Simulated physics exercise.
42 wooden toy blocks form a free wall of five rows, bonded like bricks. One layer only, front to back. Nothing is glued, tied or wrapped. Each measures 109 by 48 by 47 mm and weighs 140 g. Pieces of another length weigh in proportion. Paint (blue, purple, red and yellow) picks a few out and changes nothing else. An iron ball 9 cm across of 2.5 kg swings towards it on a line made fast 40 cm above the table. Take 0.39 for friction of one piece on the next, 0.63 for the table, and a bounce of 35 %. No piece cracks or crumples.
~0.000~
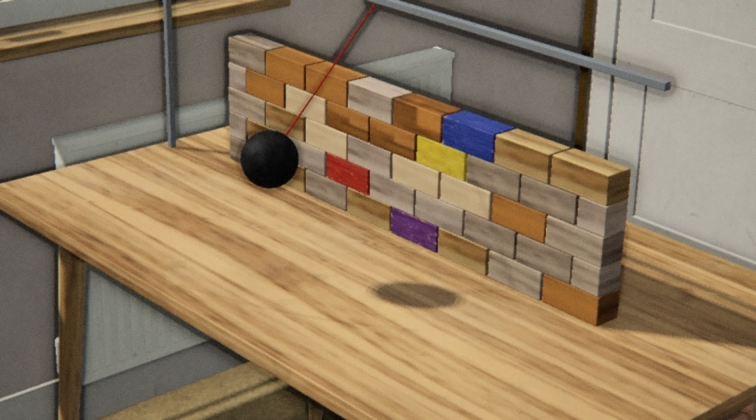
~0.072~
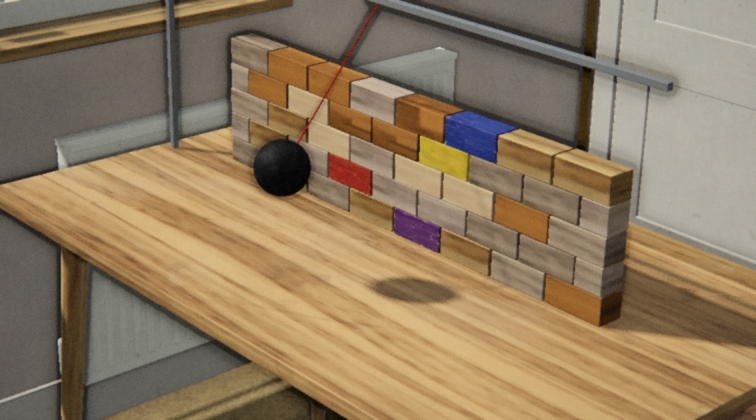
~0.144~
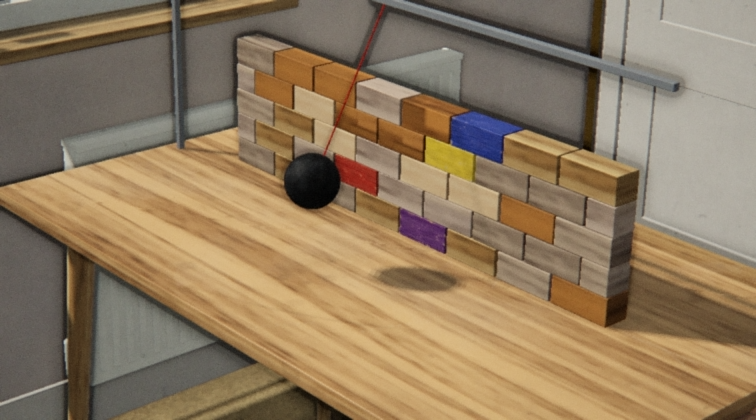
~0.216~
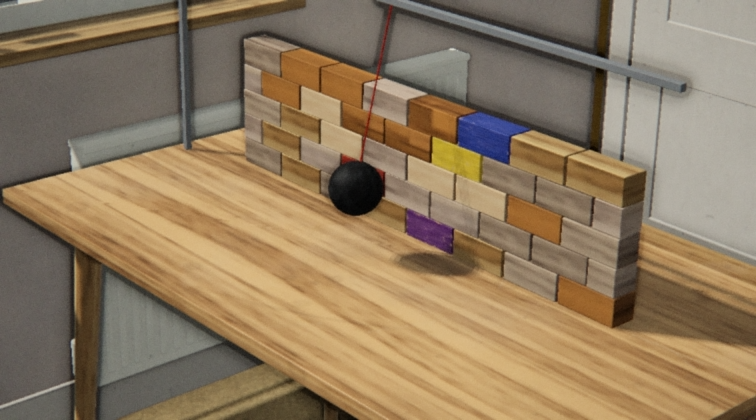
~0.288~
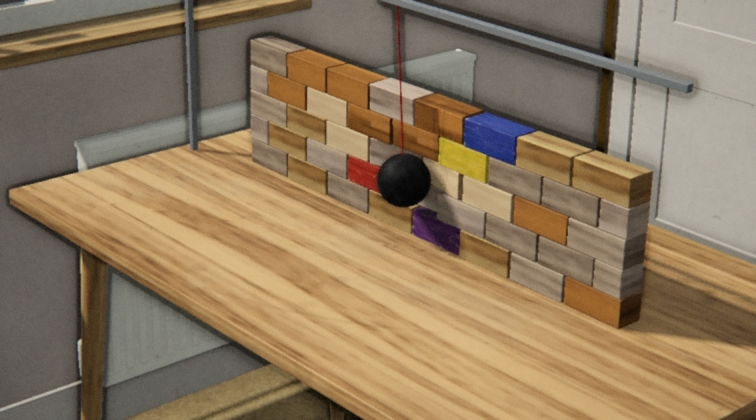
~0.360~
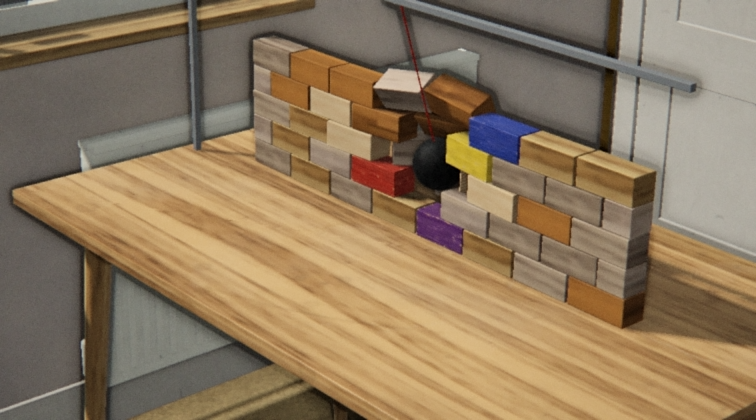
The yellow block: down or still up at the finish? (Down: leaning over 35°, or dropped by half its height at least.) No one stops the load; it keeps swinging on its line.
The yellow block drops.
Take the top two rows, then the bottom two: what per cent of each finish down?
From the top 40, from the bottom 10 per cent.
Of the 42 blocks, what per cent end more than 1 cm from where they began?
Shifted: 25 per cent.
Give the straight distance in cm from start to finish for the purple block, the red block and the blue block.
About: Purple 0, red 0, blue 22.
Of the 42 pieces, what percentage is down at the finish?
Roughly 25 per cent of them.
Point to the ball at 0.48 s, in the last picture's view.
At about (471, 137).
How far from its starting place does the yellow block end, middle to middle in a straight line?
Roughly 17 cm away.
By 0.48 s, line 32° past plumb; 4 of the 42 blocks down; yellow block moved 28 mm; blue block moved 11 mm.
By 0.76 s, line 14° past plumb; 8 of the 42 blocks down; yellow block tilted 58°; blue block tilted 54°, 28 mm lower.
By 1.00 s, line 27° before plumb; 10 of the 42 blocks down; yellow block on its side; blue block on its side.
By 1.40 s, line 1° past plumb; 10 of the 42 blocks down; yellow block on its side; blue block on its side.
When it is over (1.7 s), line 33° past plumb; 10 of the 42 blocks down; yellow block on its side; blue block on its side; red block unmoved. In pixels of the last frame, middles, yellow block near (523, 201), blue block near (576, 251).
